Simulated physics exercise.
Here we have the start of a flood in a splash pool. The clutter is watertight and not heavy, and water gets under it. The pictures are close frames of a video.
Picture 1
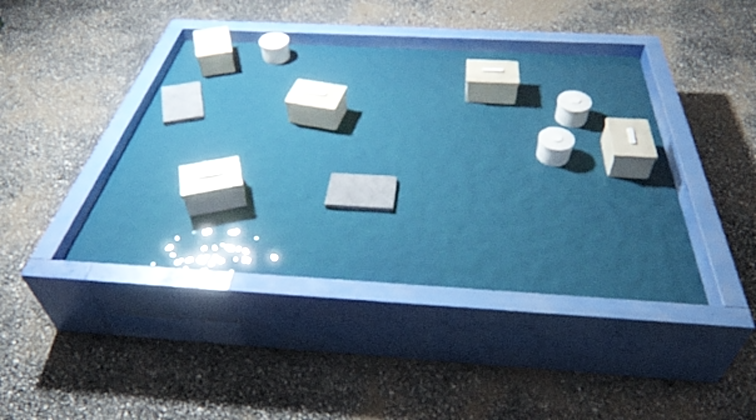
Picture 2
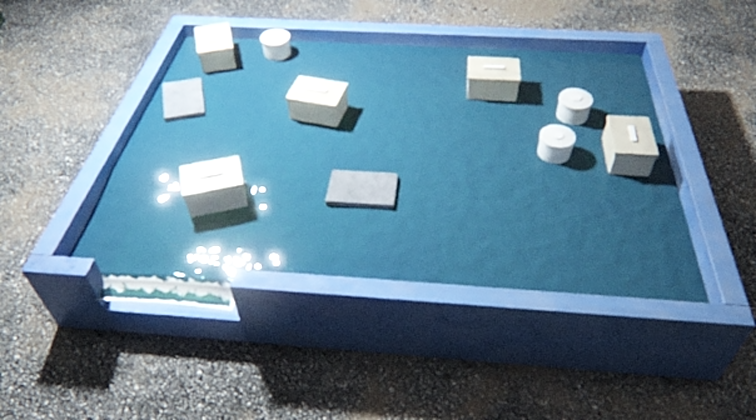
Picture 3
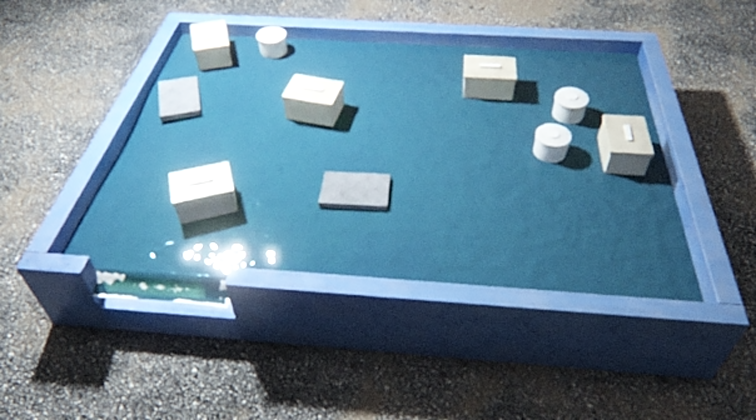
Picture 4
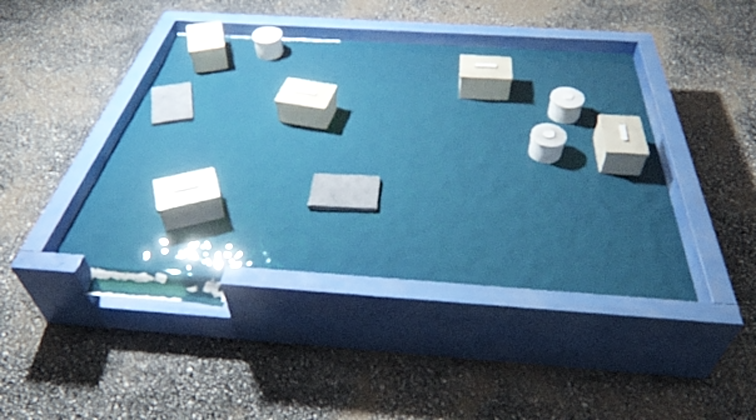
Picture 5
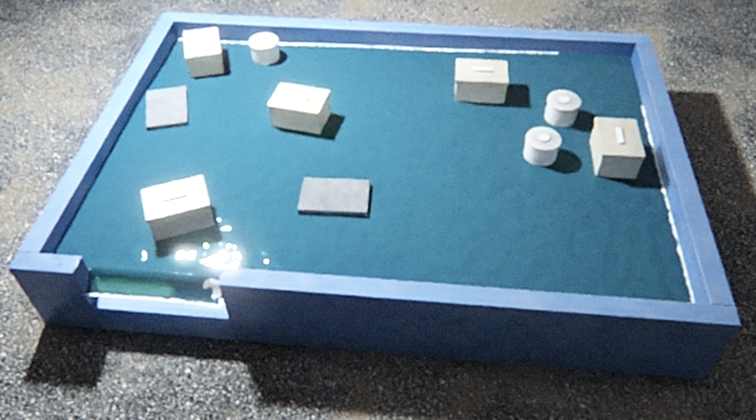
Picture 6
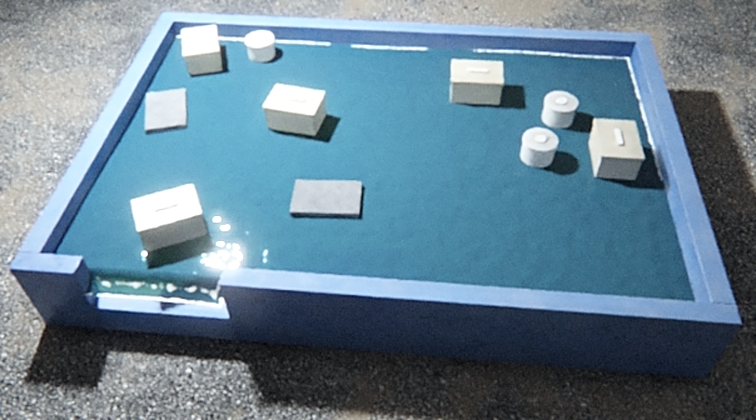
A gap opens in the pool's blue wall, and the floating boxes drift slightly toward it.
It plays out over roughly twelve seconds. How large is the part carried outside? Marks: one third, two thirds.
That comes to not even a third.
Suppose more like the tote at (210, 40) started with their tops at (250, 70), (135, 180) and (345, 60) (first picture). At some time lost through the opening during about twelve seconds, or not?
One after the other: Stays, through, stays.
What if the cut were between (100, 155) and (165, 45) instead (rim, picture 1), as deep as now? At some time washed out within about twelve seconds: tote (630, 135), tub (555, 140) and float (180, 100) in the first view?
As listed: Still in, no, carried outside.
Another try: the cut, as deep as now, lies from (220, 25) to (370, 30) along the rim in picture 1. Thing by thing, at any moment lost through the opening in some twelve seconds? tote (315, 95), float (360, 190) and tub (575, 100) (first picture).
As listed: Yes, no, inside.
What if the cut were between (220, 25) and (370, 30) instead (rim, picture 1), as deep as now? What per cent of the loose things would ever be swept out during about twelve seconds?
Roughly 40 per cent.
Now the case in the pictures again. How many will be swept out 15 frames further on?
The number is 1.
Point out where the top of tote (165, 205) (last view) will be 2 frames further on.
Around (148, 229).
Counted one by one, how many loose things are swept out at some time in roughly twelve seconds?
It comes to 2.
A moment on, 0 of 10 are out; 10 afloat.
Next, 1 of 10 are out; 9 afloat.
Later, 1 of 10 are out; 9 afloat.
In the end, 2 of 10 are out; 8 afloat.
